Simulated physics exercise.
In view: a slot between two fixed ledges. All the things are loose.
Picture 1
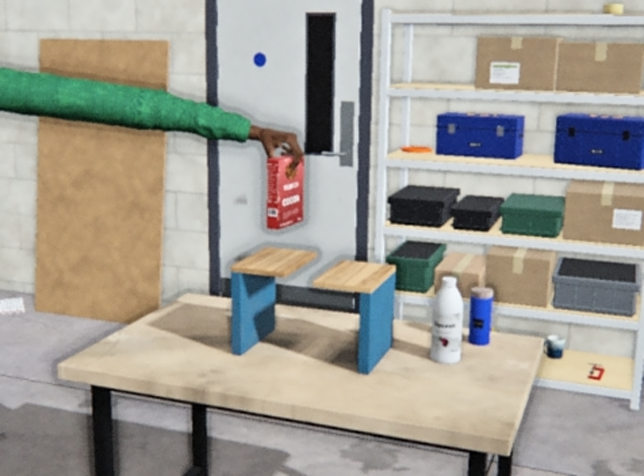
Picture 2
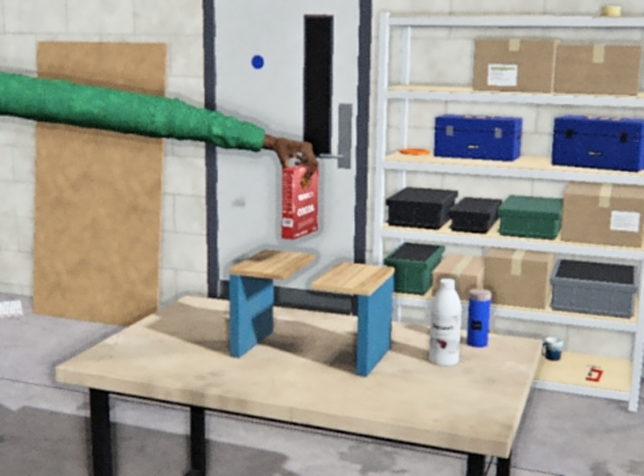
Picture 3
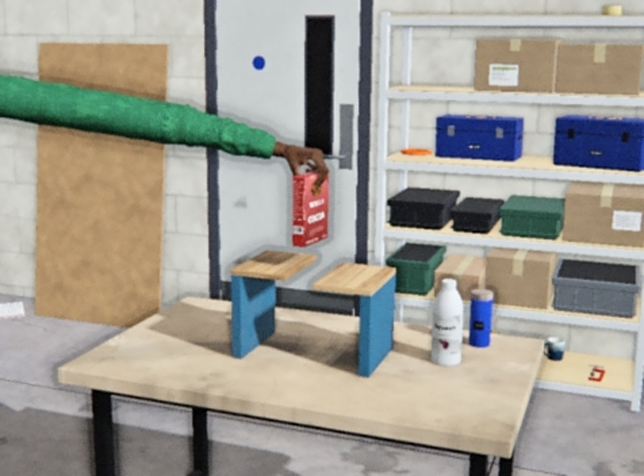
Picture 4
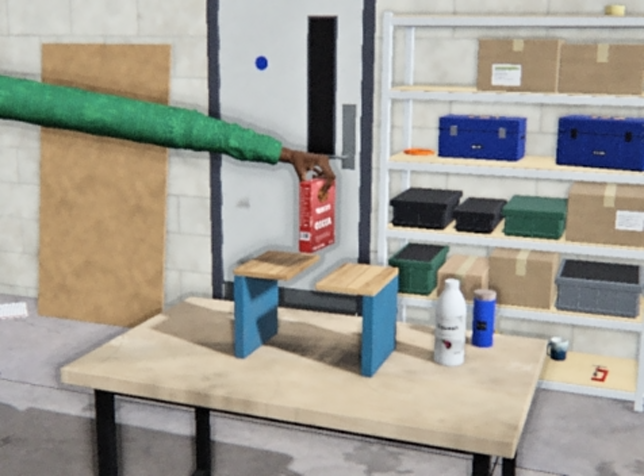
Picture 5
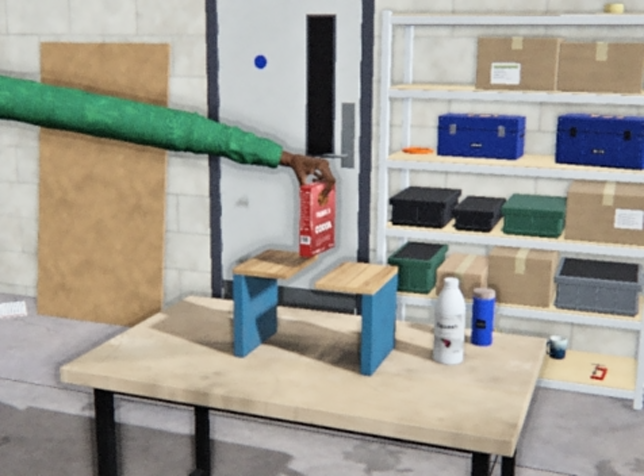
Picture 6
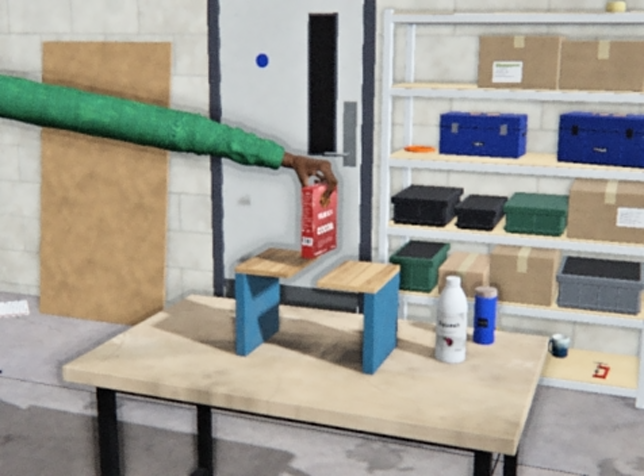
In a workshop with a door and loaded shelves, a green-sleeved arm reaches in from the left, holding a red packet above a table with two wood-topped blue stands and two bottles. The hand carries the packet a short way right and slightly down, then holds it still over the gap between the stands.
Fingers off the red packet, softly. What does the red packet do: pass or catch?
The packet goes down the gap.
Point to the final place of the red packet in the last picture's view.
At about (319, 319).
Then, 0.30 s after the last picture, red packet slid about its own width near (319, 289).
Then, 0.40 s after the last picture, red packet slid well along near (319, 312).
At rest, moved from the start, red packet; the other 2 in place. Seen from the same camera at the end, red packet near (319, 319). The packet reaches the table.
